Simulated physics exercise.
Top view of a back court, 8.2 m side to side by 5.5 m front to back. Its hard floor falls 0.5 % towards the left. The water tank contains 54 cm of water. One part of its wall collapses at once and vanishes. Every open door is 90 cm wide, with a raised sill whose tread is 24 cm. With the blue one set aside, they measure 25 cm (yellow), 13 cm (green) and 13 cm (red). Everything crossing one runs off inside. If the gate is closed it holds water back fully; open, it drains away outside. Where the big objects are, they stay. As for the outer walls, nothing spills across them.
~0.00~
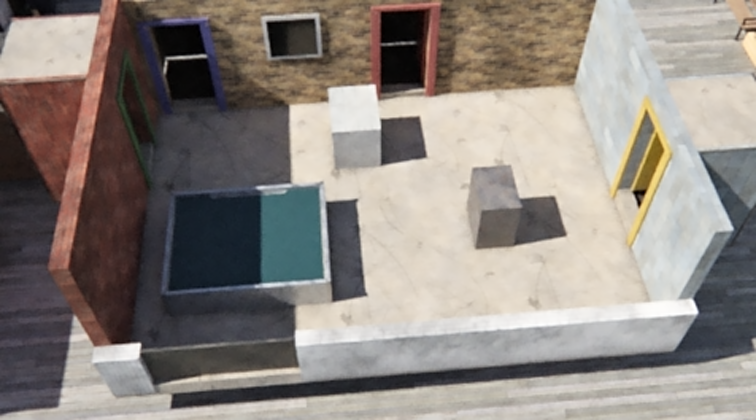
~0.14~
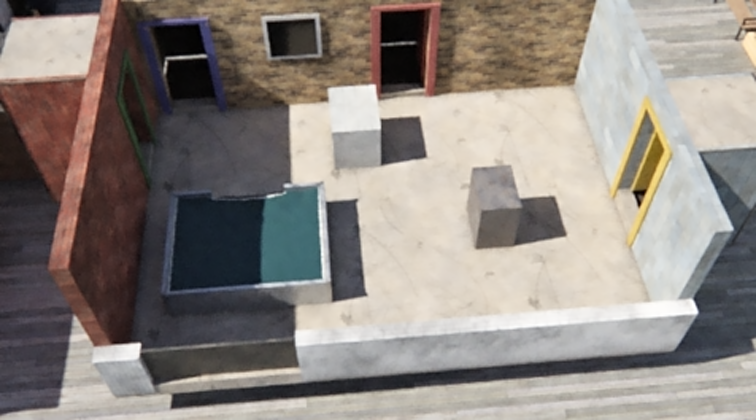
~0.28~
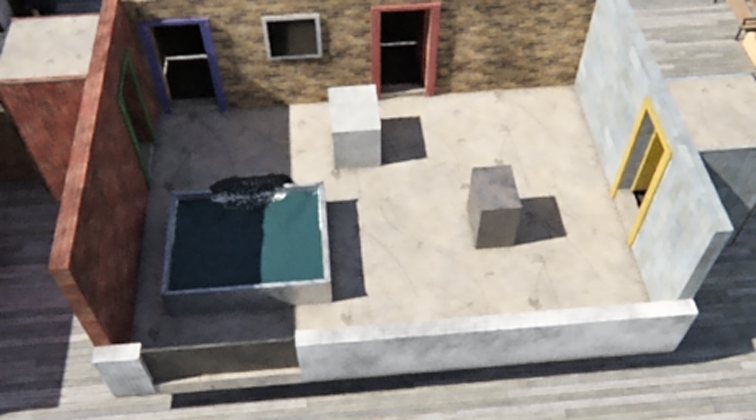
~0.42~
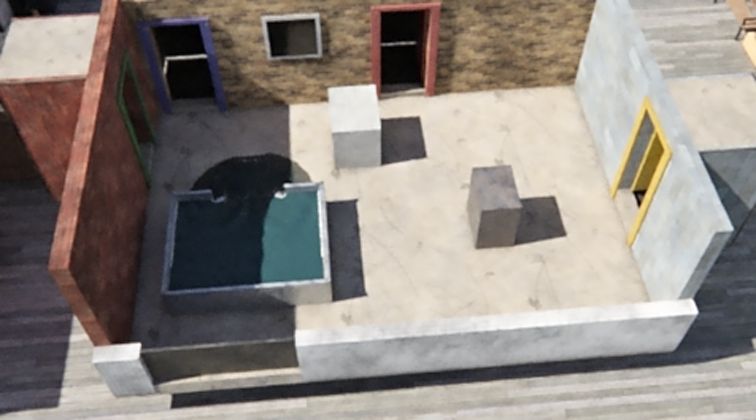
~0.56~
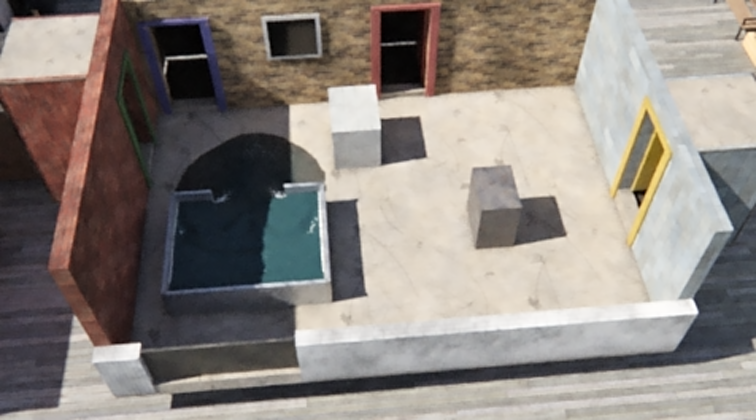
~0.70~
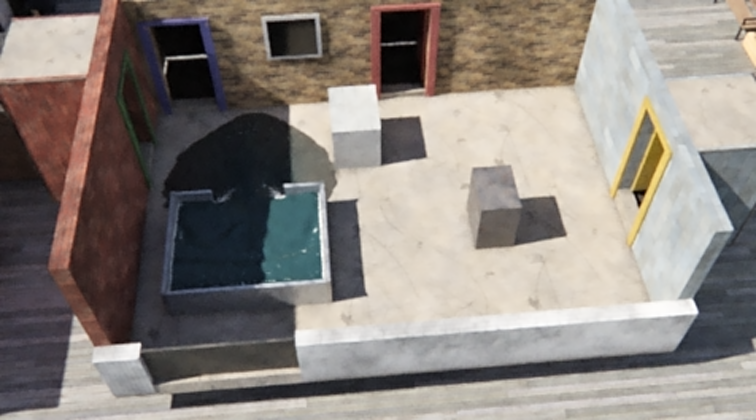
Dark water pouring from a gap in the far side of a rectangular tank and spreading across a walled courtyard floor.
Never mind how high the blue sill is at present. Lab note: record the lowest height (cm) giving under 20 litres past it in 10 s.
Lowest height: 21 cm.
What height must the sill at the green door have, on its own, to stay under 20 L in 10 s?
Green would need about 12.0 cm on its own.
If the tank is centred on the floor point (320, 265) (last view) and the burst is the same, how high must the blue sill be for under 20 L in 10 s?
A minimum of about 16 cm.
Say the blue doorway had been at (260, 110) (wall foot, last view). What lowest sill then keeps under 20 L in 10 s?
Roughly 24 cm.
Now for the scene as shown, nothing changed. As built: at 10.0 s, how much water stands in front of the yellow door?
It comes to about 3.5 centimetres deep.
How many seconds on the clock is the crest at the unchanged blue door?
The depth peaks at about 2.4 seconds.
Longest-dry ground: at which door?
The yellow one comes last.
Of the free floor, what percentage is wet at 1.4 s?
Near 20 per cent is wet.
After 1.4 s water covers 20 % of the floor, deepest (32 cm) near (251, 205); 22 cm at the blue door, 2 litres in over its 12 cm sill.
After 3.0 s water covers 30 % of the floor, deepest (26 cm) near (158, 117); 23 cm at the blue door, 82 litres in over its 12 cm sill.
After 10.0 s water covers 90 % of the floor, deepest (13 cm) near (128, 372); 11 cm at the blue door, 160 litres in over its 12 cm sill.
At the blue door as built, the water arrived by 1.1 s and peaked near 27 cm at 2.4 s.
With a sill of 18.5 cm, 42 litres would have come in within the 10 s; with 24.5 cm, 8 litres. So under 20 litres takes about 21 cm.
